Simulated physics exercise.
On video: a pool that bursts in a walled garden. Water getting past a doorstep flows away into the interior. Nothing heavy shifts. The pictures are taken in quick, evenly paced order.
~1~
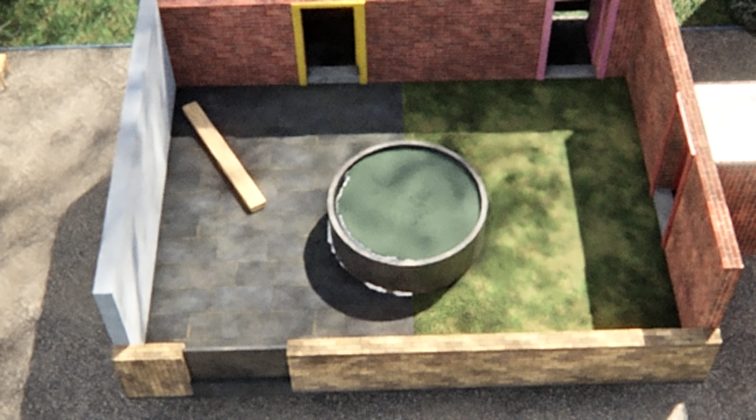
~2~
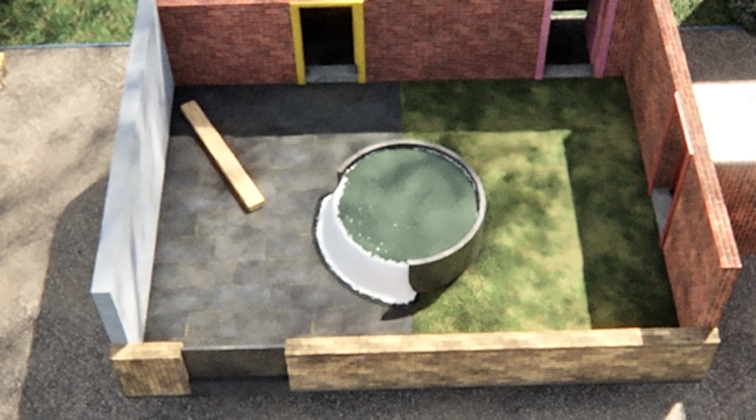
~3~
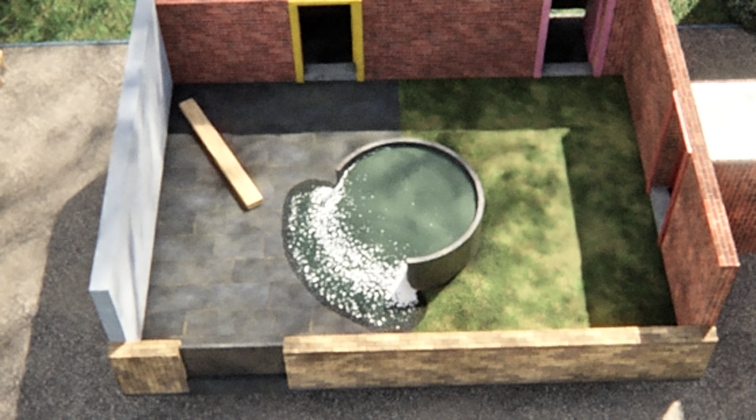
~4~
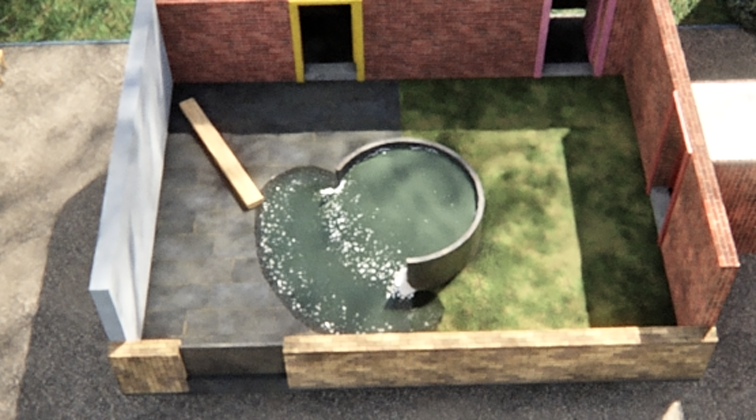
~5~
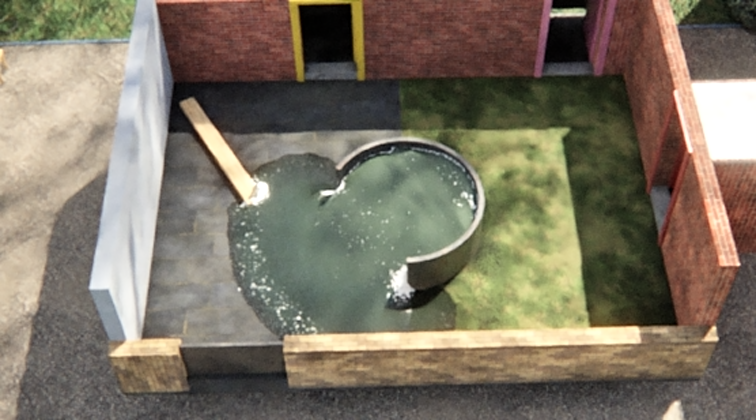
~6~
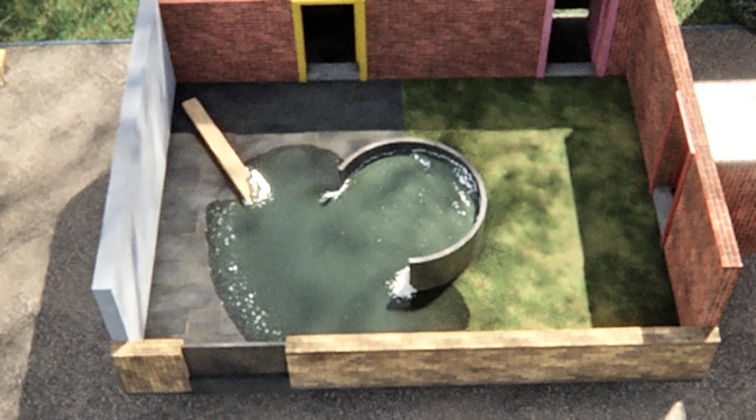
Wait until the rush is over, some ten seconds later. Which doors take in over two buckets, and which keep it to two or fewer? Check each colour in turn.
The red door will let through no more than two buckets. The yellow door will let through no more than two buckets. The pink door will let through no more than two buckets.
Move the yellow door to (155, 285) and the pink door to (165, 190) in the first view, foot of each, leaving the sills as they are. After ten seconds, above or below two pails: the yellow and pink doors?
Note: Yellow lets too much through; pink lets too much through.
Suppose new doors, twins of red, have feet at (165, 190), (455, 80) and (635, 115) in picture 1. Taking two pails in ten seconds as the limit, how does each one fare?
Lab note, doors in listed order: Under the limit, under the limit, under the limit.
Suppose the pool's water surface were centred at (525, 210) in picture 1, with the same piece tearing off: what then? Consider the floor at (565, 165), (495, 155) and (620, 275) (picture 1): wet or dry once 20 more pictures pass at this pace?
Bone-dry, bone-dry, soaked.
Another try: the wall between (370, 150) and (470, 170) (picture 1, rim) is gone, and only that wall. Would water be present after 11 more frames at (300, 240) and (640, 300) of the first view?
In order - first: Not reached, second: Not reached.
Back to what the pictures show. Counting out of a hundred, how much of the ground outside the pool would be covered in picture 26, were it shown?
Roughly 50 %.
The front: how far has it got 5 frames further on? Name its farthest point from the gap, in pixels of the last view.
I'd put it around (217, 109).
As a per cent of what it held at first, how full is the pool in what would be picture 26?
I'd say around 16 per cent.
A moment on, water covers 35 % of the floor; the red door not reached, the yellow door not reached, the pink door not reached.
Next, water covers 40 % of the floor; the red door not reached, the yellow door not reached, the pink door not reached.
Then, water covers 50 % of the floor; the red door not reached, the yellow door wet at the sill, nothing in, the pink door not reached.
Later, water covers 70 % of the floor; the red door not reached, the yellow door wet at the sill, nothing in, the pink door not reached.
In the end, water covers 95 % of the floor; the red door wet at the sill, nothing in, the yellow door wet at the sill, nothing in, the pink door wet at the sill, nothing in.
